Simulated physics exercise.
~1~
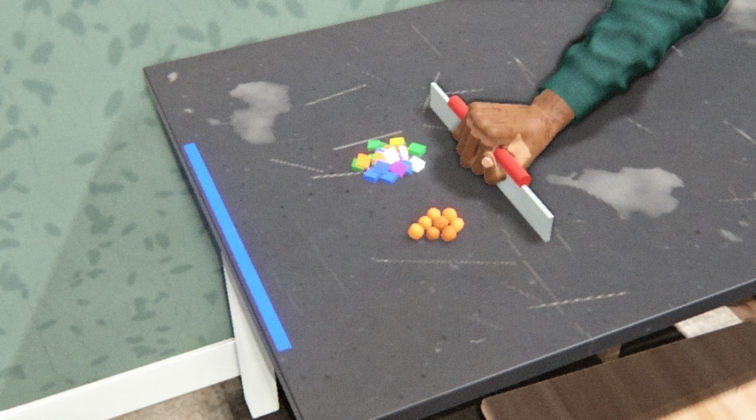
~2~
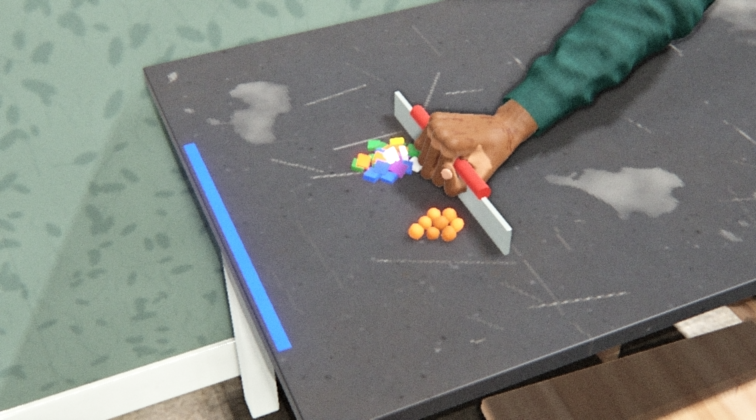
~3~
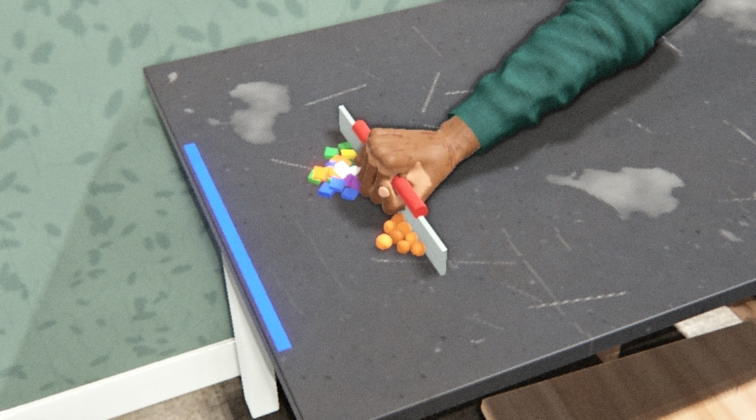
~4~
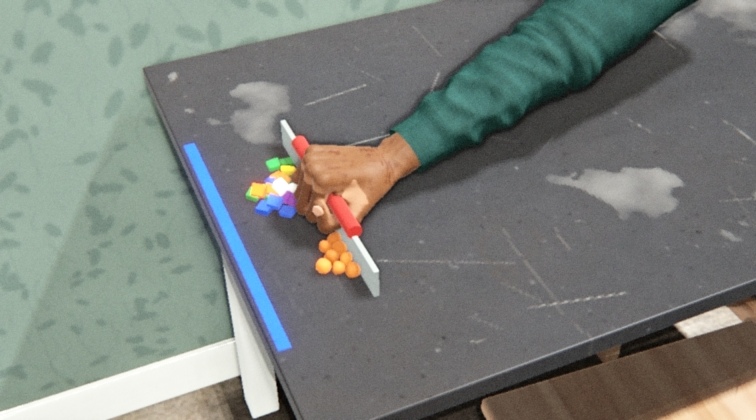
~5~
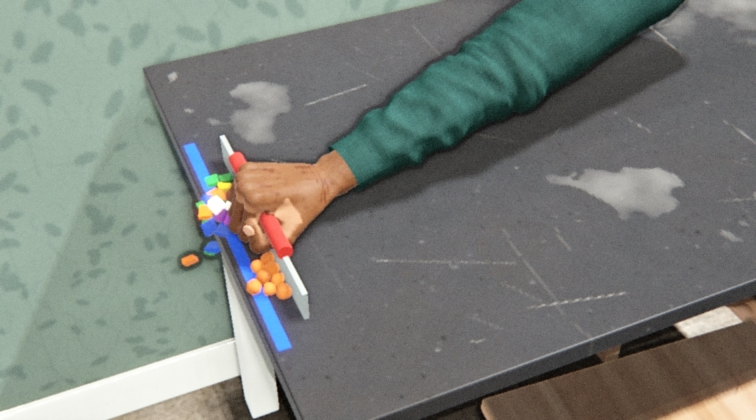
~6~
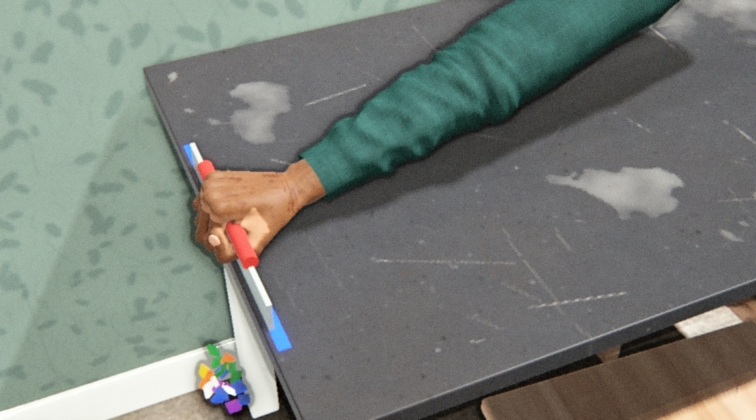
A hand pushing a scraper left across a dark table, sweeping colourful bits and orange balls over the edge, stopping at blue tape.
